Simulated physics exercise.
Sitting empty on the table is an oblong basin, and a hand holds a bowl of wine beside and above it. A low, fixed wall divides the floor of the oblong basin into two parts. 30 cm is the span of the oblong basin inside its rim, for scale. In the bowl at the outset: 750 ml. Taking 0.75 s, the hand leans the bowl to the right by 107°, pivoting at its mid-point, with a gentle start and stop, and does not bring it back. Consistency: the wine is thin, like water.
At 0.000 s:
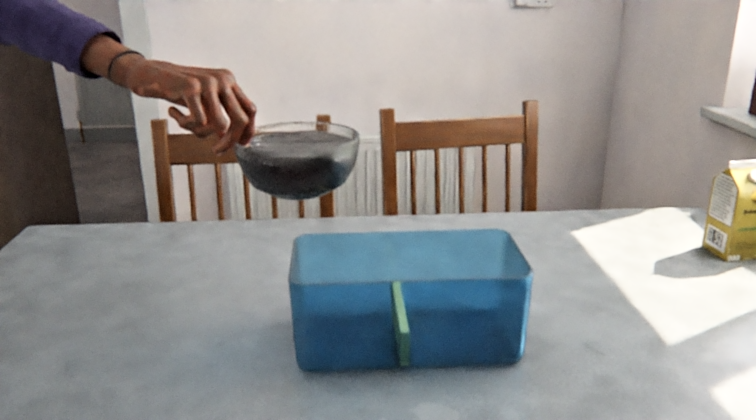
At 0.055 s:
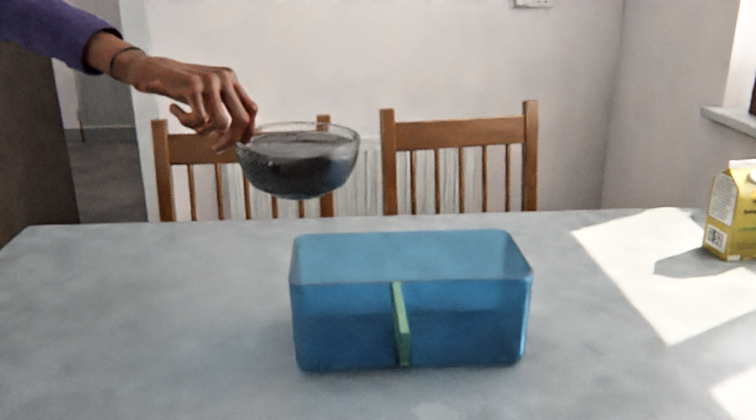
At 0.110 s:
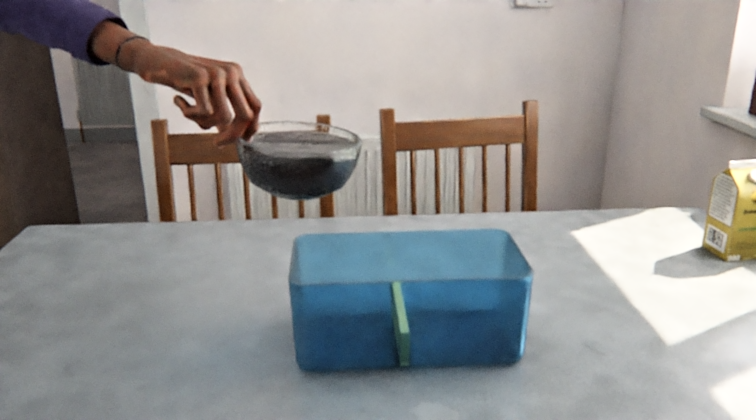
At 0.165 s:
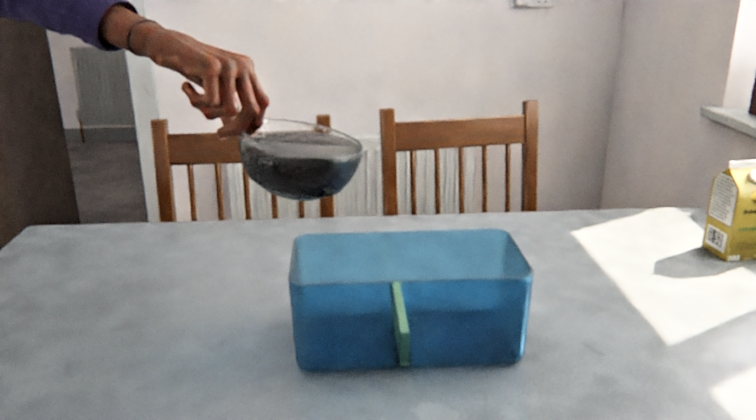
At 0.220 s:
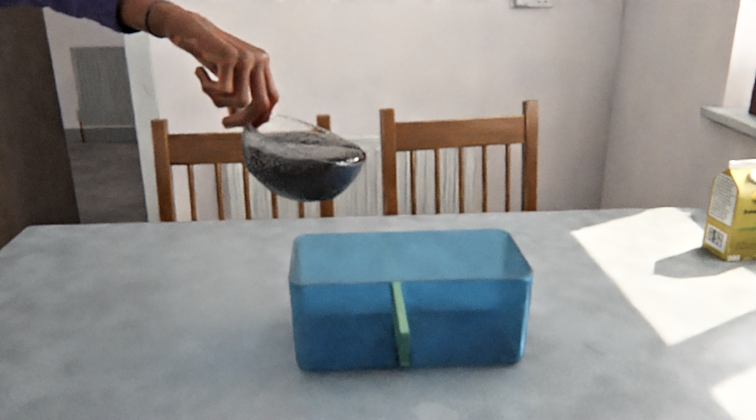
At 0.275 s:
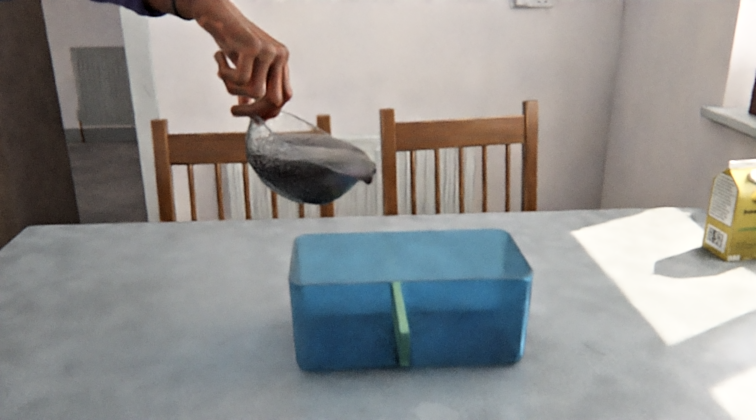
Above a blue basin on a table, a hand tilts a glass bowl of dark liquid rightward.
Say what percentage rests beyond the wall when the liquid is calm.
Roughly 57 per cent rests beyond the wall.
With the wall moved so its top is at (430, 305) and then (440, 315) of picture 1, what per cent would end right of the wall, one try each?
Result: 15 per cent, then 15 per cent.
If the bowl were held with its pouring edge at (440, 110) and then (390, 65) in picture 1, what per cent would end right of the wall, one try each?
Try 1: 85 %; try 2: 85 %.
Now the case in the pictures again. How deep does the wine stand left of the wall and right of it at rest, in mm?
Left 16 mm, right 20 mm.
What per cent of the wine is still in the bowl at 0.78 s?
0 per cent or thereabouts.
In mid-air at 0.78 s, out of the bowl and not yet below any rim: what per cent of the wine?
Close to 2 per cent.
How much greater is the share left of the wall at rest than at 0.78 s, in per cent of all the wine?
Around 2 in a hundred.
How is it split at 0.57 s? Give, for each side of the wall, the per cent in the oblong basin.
Left side near 12, right side near 42.
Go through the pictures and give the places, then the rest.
In the first picture, it leans 0°; its right rim is at (358, 136); the wine meets the walls at (238, 145) and (356, 142); the oblong basin's rim runs from (292, 259) to (520, 252); the wall's top is at (400, 305).
In the second picture, it leans 1°; its right rim is at (359, 138); the wine meets the walls at (240, 145) and (357, 143).
In the third picture, it leans 6°; its right rim is at (361, 142); the wine meets the walls at (240, 143) and (358, 145).
In the fourth picture, it leans 12°; its right rim is at (363, 149); the wine meets the walls at (243, 142) and (360, 147).
In the fifth picture, it leans 21°; its right rim is at (364, 159); the wine meets the walls at (247, 143) and (361, 153); 2 per cent is over the edge.
In the sixth picture, it leans 32°; its right rim is at (363, 171); the wine meets the walls at (249, 145) and (357, 161); 9 per cent is over the edge.
Then, 0.57 s in, the tilt is 92° and 14 per cent is still to pour, 13 is left of the wall and 42 right of it.
Then, 0.78 s in, the tilt is 107° and 0 per cent is still to pour, 41 is left of the wall and 57 right of it.
Then, 1.01 s in, the tilt is 107° and 0 per cent is still to pour, 42 is left of the wall and 57 right of it.
Then, 1.25 s in, the tilt is 107° and 0 per cent is still to pour, 42 is left of the wall and 57 right of it.
Finally, 42 per cent lies left of the wall, 57 right of it and 1 outside.
